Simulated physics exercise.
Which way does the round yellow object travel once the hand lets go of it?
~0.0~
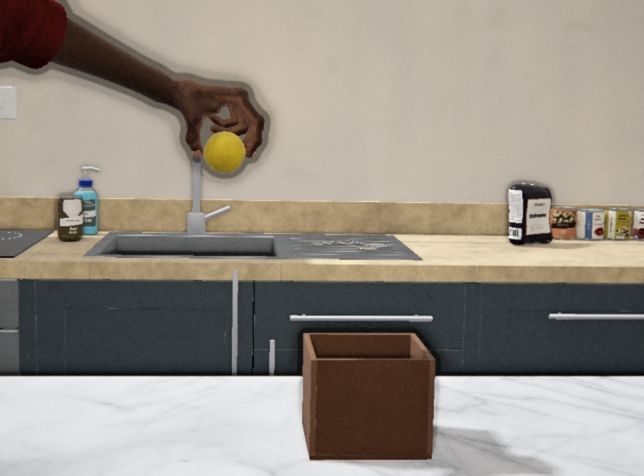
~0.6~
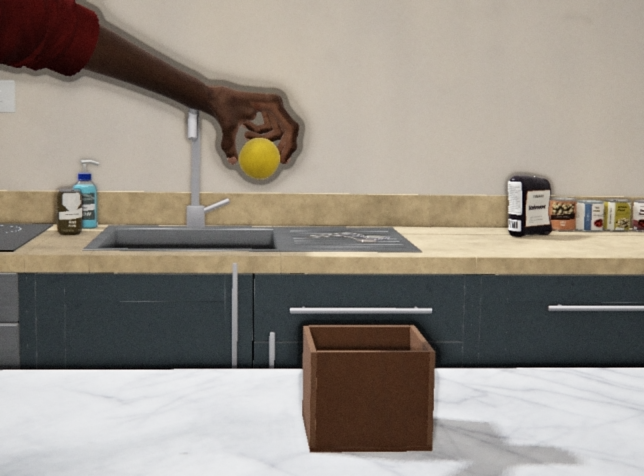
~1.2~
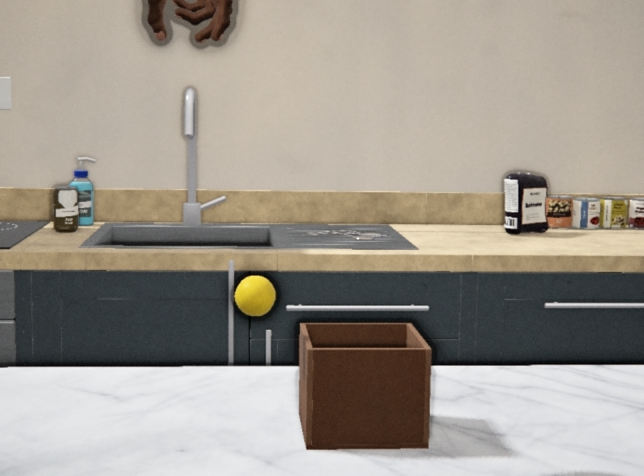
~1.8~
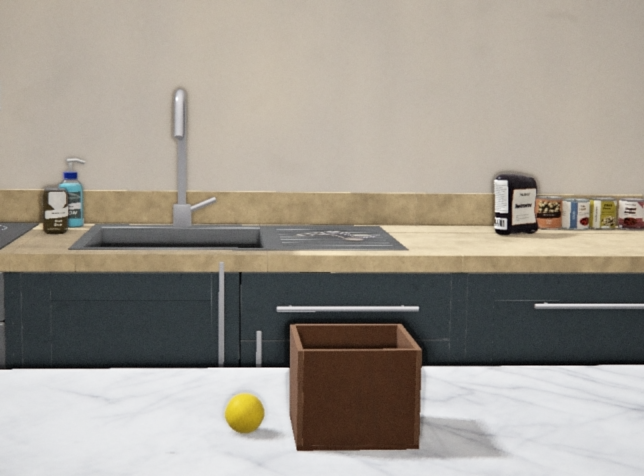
It moves down, ending up on the white surface to the left of the brown container.
